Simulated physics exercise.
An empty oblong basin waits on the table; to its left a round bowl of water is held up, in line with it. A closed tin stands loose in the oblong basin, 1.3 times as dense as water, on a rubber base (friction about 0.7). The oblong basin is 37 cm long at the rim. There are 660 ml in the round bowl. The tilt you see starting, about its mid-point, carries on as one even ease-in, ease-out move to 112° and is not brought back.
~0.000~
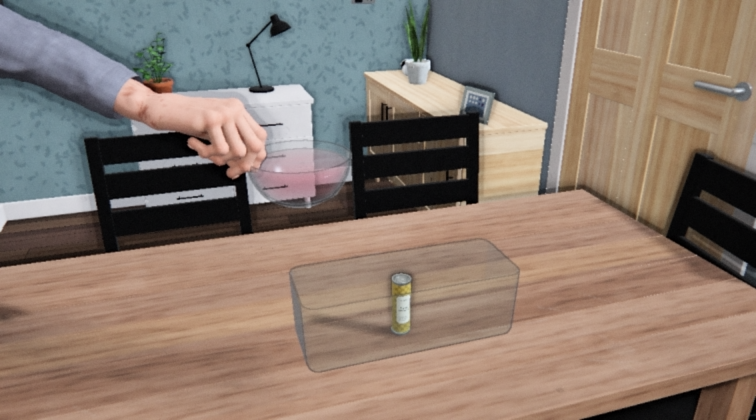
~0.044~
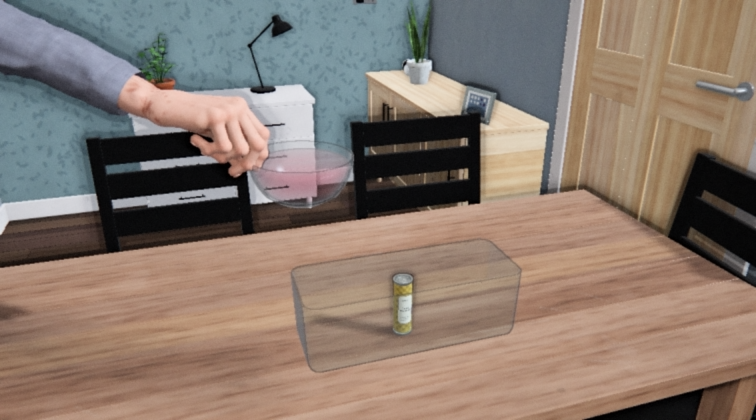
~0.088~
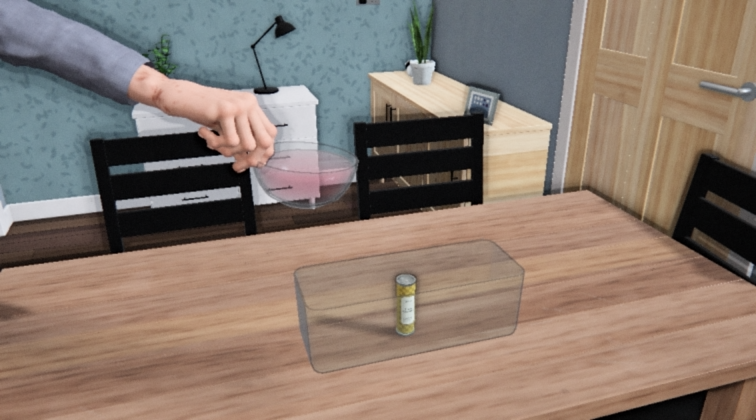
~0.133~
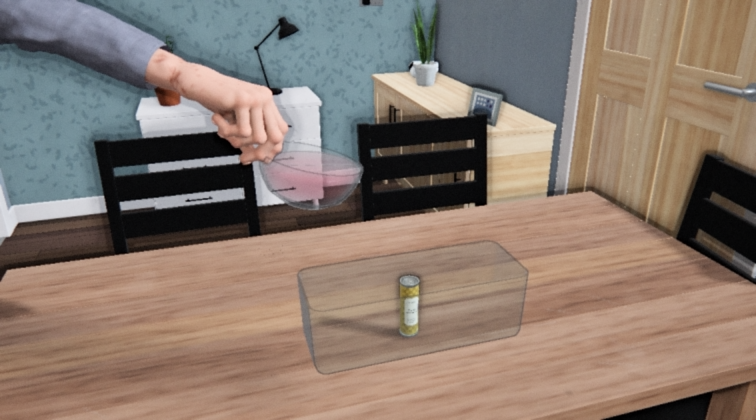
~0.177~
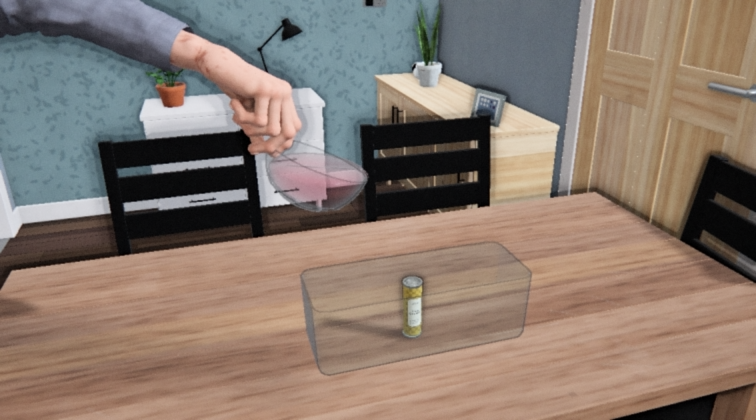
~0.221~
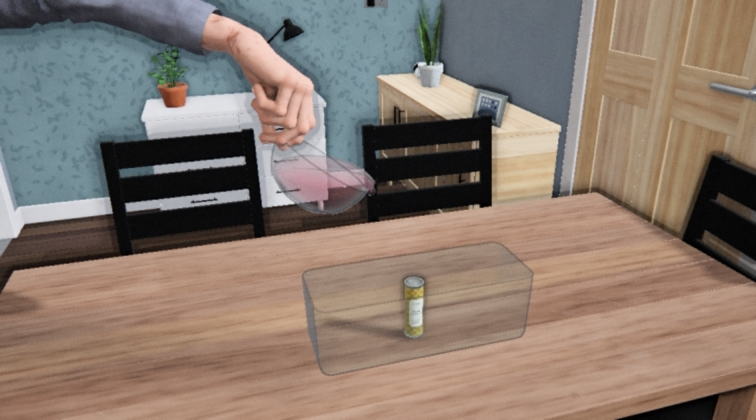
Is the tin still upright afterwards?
The tin falls.
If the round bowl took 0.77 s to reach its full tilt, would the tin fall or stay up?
Then it remains upright.
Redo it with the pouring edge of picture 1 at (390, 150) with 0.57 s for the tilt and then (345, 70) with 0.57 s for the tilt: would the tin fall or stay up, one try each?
First it keeps standing; then it stays up.
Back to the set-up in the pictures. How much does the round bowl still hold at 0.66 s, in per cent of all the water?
Some 0 per cent.
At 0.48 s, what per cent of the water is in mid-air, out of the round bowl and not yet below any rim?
Some 52 per cent.
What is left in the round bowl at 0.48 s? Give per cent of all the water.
Near 4 in a hundred.
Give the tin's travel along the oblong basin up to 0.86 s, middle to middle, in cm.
About 5 cm.
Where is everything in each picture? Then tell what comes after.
In the first picture, it leans 0°; its right rim is at (349, 152); the water meets the walls at (248, 166) and (346, 156); the oblong basin's rim runs from (295, 289) to (503, 255); the tin's top is at (401, 281).
In the second picture, it leans 2°; its right rim is at (351, 153); the water meets the walls at (250, 166) and (348, 157).
In the third picture, it leans 6°; its right rim is at (355, 158); the water meets the walls at (255, 165) and (352, 160).
In the fourth picture, it leans 15°; its right rim is at (360, 166); the water meets the walls at (261, 164) and (357, 163).
In the fifth picture, it leans 25°; its right rim is at (364, 176); the water meets the walls at (268, 165) and (361, 170); 3 per cent is over the edge.
In the sixth picture, it leans 37°; its right rim is at (364, 187); the water meets the walls at (273, 168) and (349, 172); 11 per cent is over the edge.
After 0.48 s the tilt is 105° and 4 per cent is still to pour; the tin stands where it began.
After 0.66 s the tilt is 112° and 0 per cent is still to pour; the tin leans 10°.
After 0.86 s the tilt is 112° and 0 per cent is still to pour; the tin leans 45°.
After 1.07 s the tilt is 112° and 0 per cent is still to pour; the tin lies on its side.
In the end the tin lies on its side.
